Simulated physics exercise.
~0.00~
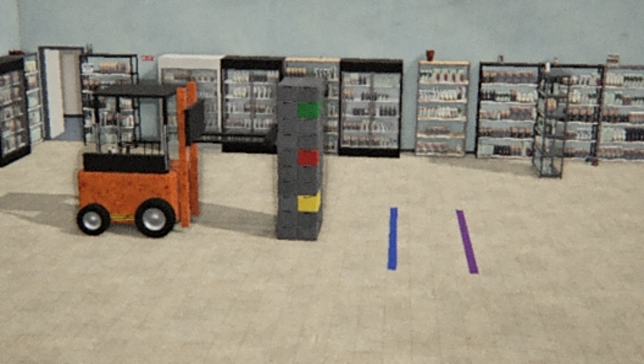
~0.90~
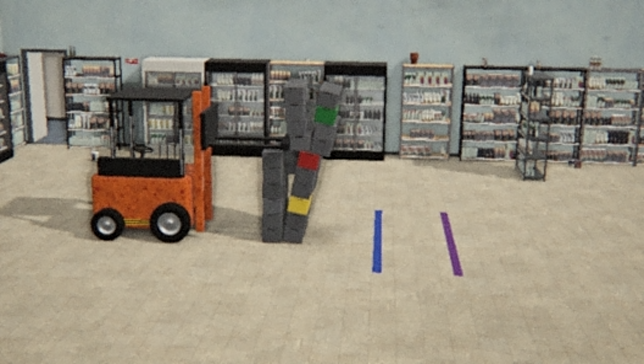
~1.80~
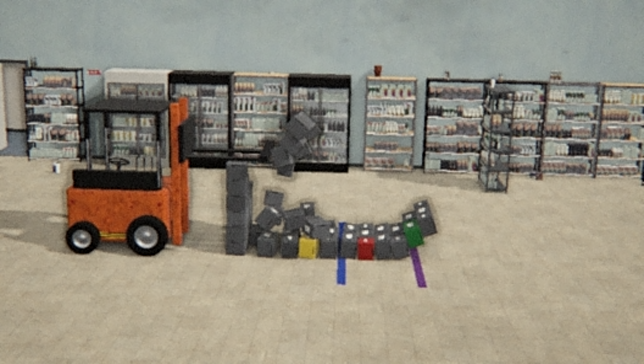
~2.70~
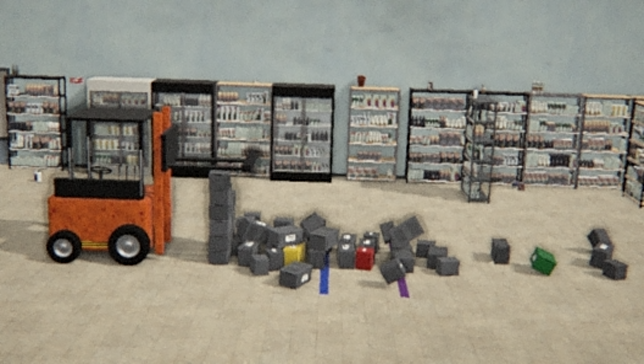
A tall stack of gray boxes toppled to the right after an orange forklift pushed it with a beam, spilling across blue and purple floor lines; the red box ended past the blue line, the yellow short of it, and the green farthest of the three.
